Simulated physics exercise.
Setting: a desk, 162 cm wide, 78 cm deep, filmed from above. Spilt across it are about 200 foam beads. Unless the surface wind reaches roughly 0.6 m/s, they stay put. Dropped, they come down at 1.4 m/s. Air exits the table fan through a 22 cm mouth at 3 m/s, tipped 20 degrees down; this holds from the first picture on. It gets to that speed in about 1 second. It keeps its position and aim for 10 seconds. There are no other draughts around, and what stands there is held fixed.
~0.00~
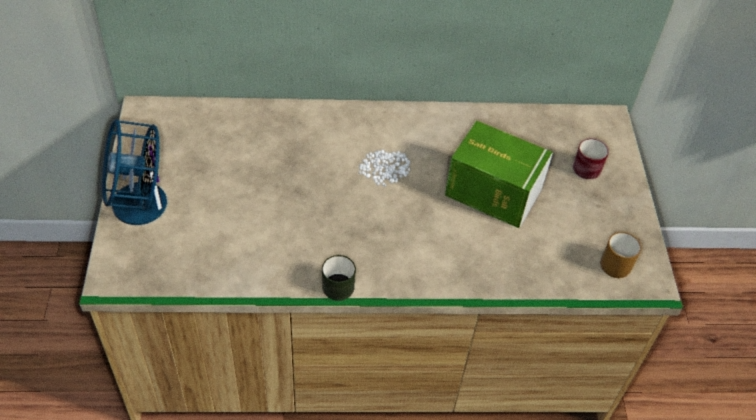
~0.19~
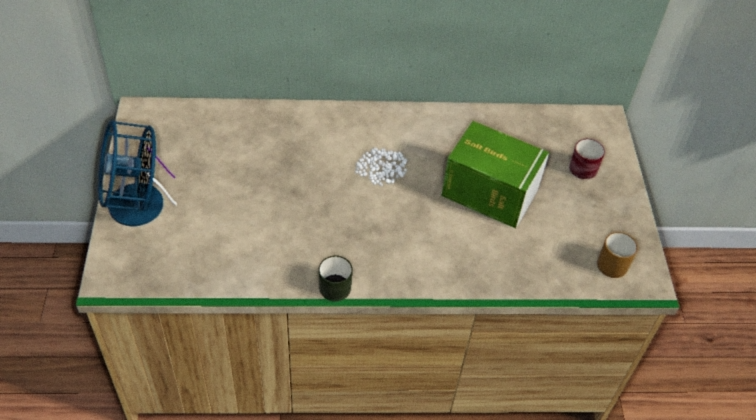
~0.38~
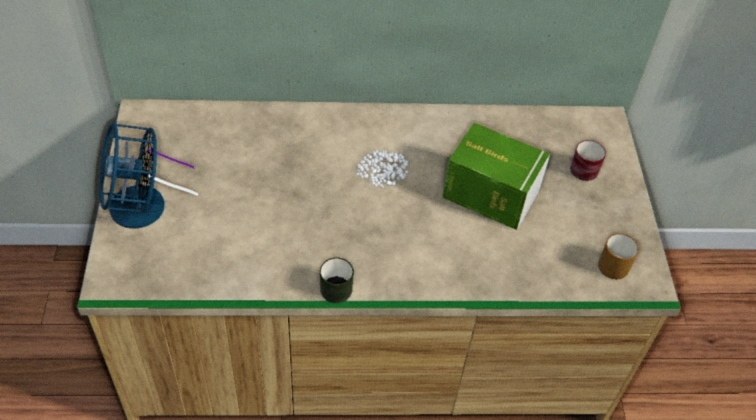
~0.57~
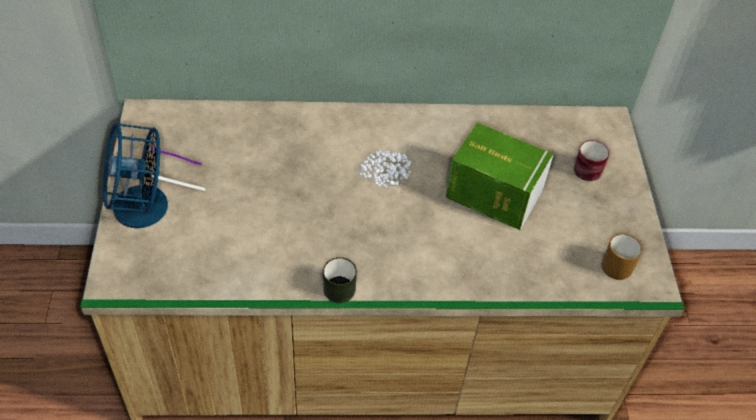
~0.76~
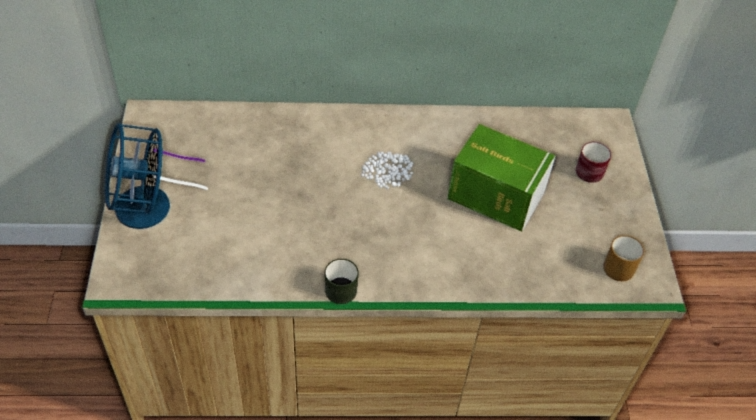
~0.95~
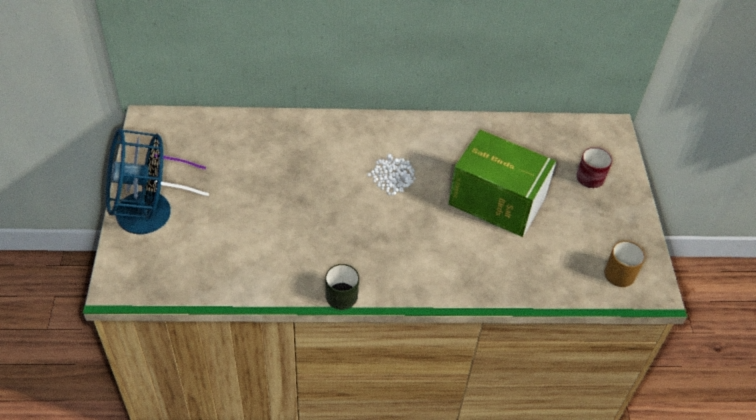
A blue fan blows its ribbons out rightward, then some white beads shift slightly right.
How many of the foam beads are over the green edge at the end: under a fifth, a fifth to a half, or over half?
I'd bet the portion over that edge ends up short of one fifth.
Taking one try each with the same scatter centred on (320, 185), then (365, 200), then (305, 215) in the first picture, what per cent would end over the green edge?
Try by try: About 30 per cent, 70 per cent and 100 per cent.
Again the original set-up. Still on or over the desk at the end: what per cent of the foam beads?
About 5 % of them are still there at the end.
After 2.0 s, 2 % are over the green edge; 84 % have settled or left.
After 3.2 s, 2 % are over the green edge; 90 % have settled or left.
After 5.5 s, 2 % are over the green edge; 92 % have settled or left.
After 10.0 s, at the end, 2 % are over the green edge.
